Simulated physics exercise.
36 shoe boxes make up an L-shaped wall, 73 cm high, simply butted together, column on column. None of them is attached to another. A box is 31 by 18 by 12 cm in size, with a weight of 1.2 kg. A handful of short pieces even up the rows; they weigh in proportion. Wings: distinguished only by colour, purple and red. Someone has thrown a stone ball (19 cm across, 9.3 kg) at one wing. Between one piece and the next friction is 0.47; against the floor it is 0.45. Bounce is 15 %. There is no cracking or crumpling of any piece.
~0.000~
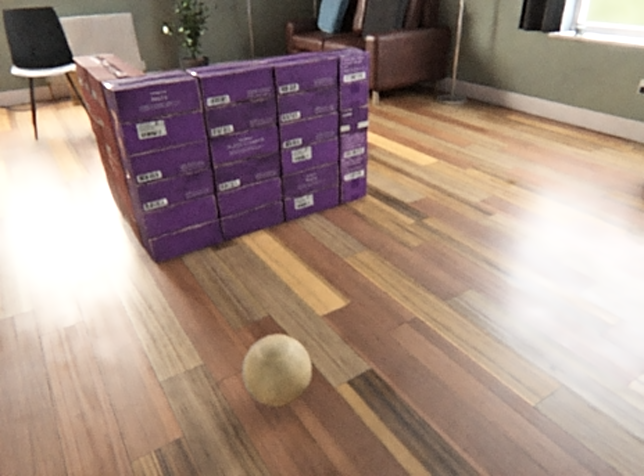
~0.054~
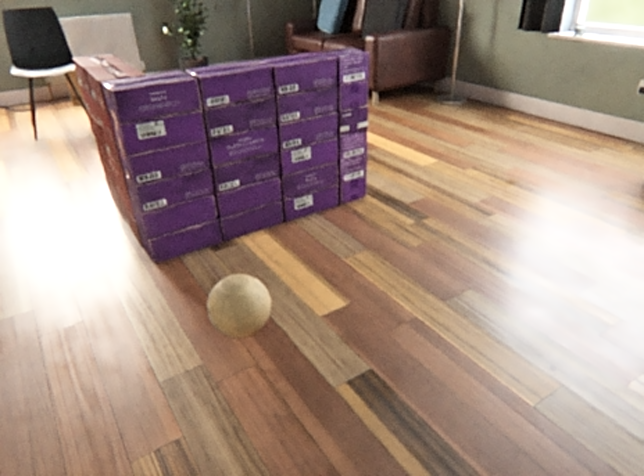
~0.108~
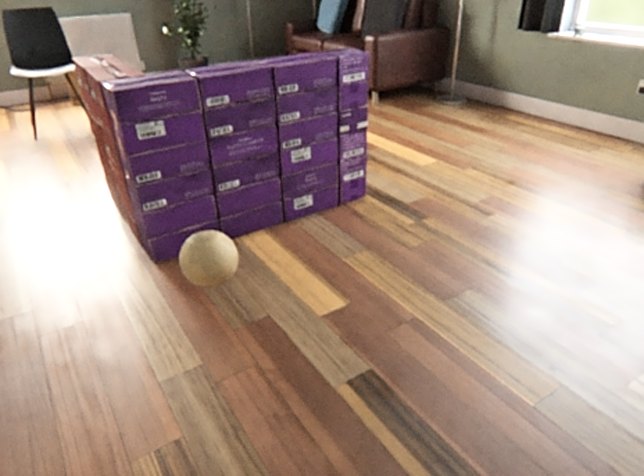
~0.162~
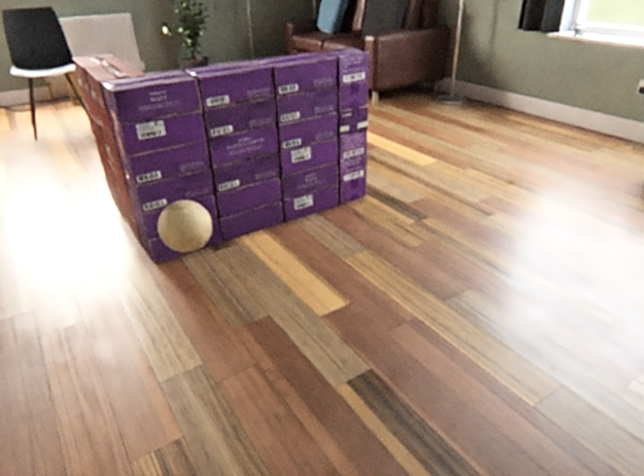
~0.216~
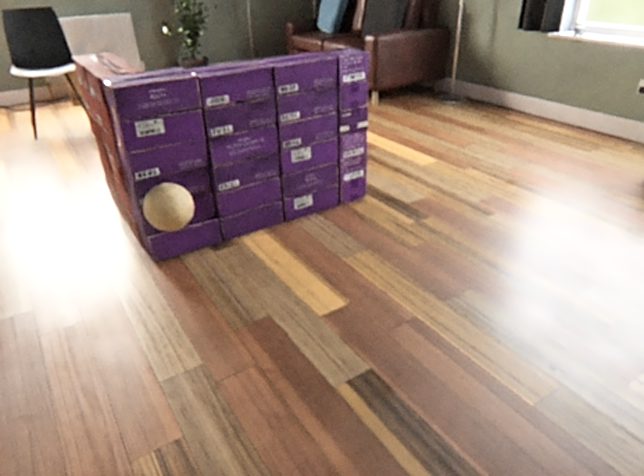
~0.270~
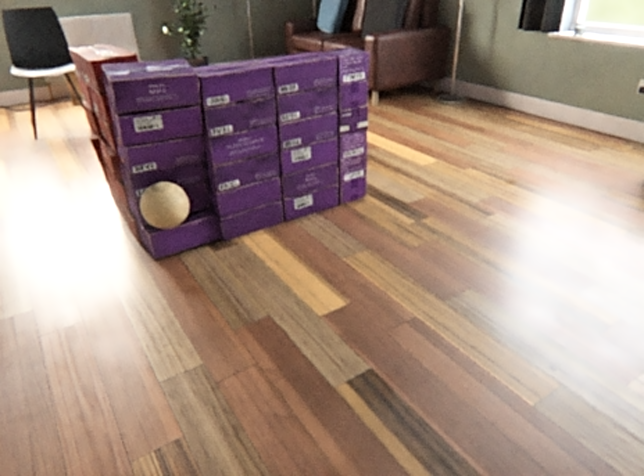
A pale, tan ball travels away from the viewer and to the left across a striped wooden floor, toward a wall of stacked purple boxes with a red side at its left. Seen from slightly above by a still camera, the room holds a dark chair, a plant, a brown sofa and a bright window behind. The ball strikes the purple stack near its left corner, and nearby boxes shift and lean backward.
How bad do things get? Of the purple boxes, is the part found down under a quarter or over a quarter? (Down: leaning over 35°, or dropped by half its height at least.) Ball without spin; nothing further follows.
The part found down is less than a quarter.
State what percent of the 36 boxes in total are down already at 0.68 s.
By then, 15 per cent.
After 0.33 s, ball still moving; none of the 24 purple boxes down (0 of 36 in all colours); top purple box unmoved; top red box 5° from how it stood.
After 0.44 s, ball still moving; 2 of the 24 purple boxes down (4 of 36 in all colours); top purple box unmoved; top red box 9° from how it stood.
After 0.68 s, ball still moving; 3 of the 24 purple boxes down (5 of 36 in all colours); top purple box unmoved; top red box 9° from how it stood.
After 1.04 s, ball still moving; 3 of the 24 purple boxes down (8 of 36 in all colours); top purple box unmoved; top red box 4° from how it stood.
In the end (2.6 s), ball at rest; 3 of the 24 purple boxes down (8 of 36 in all colours); top purple box unmoved; top red box 23 cm from its place. That is 12 per cent. From the last view, middles, top purple box near (297, 73), top red box near (104, 77).
